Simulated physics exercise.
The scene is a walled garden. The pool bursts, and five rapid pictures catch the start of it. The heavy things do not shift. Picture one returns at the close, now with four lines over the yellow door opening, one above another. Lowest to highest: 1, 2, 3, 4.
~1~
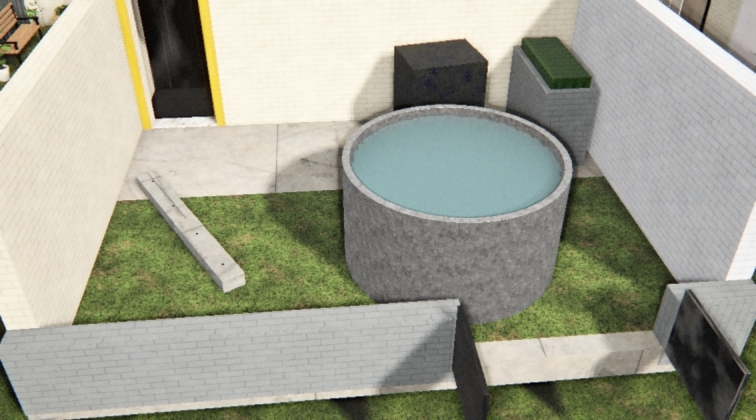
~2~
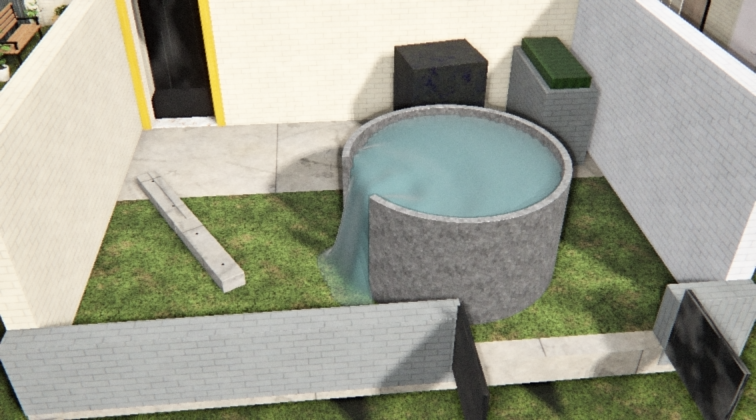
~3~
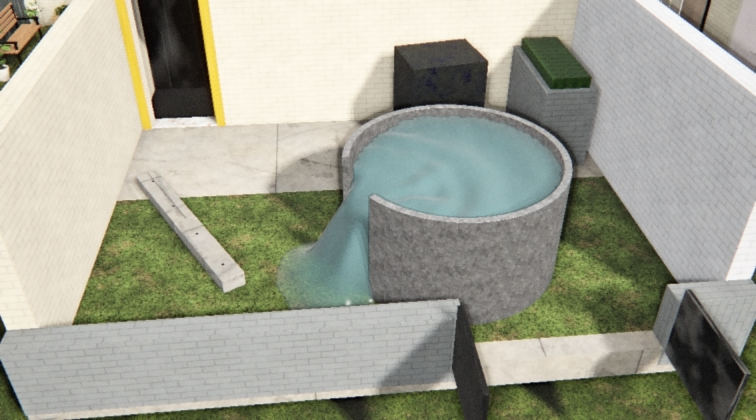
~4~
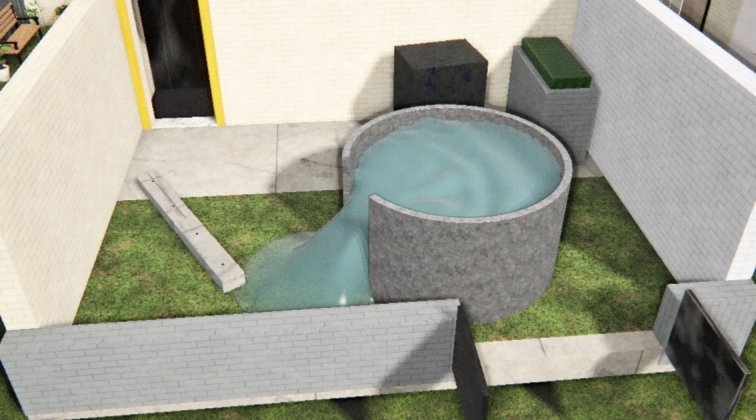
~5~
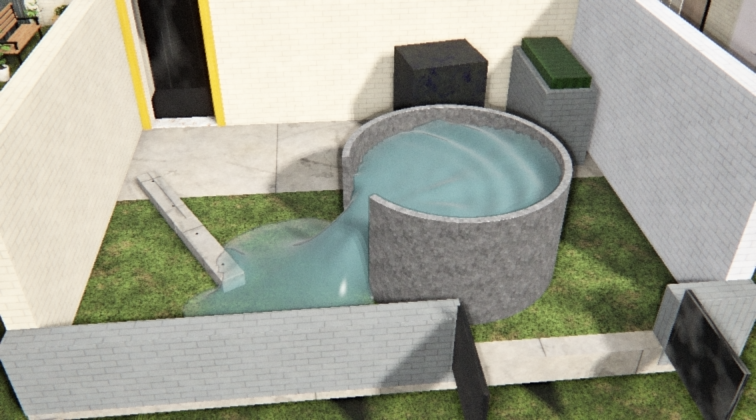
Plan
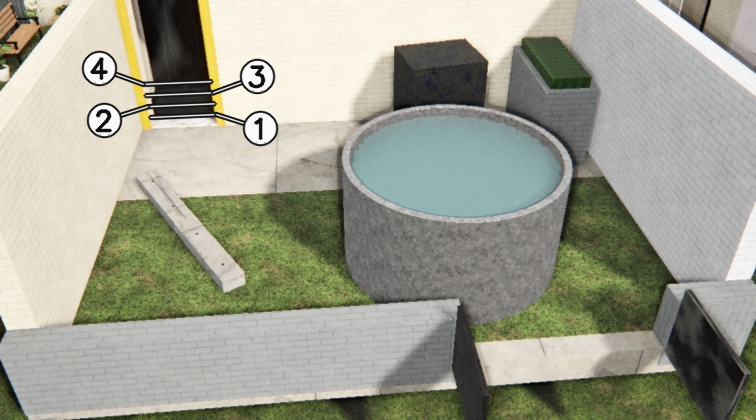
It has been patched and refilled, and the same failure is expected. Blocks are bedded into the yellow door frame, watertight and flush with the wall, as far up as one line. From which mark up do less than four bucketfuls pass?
Choose 2.
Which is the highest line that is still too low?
Line 1.
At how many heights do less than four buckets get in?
Three of them.
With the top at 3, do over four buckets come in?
No, that is safe.
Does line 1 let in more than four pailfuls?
Yes.
In white, 1 at (183, 116); 2 at (181, 105); 3 at (179, 94); 4 at (177, 82); from the bottom up 1, 2, 3, 4.
For line 1, about 14 bucketfuls get in.
For line 2, a bucket or two gets in.
For line 3, nothing gets over.
For line 4, nothing gets over.
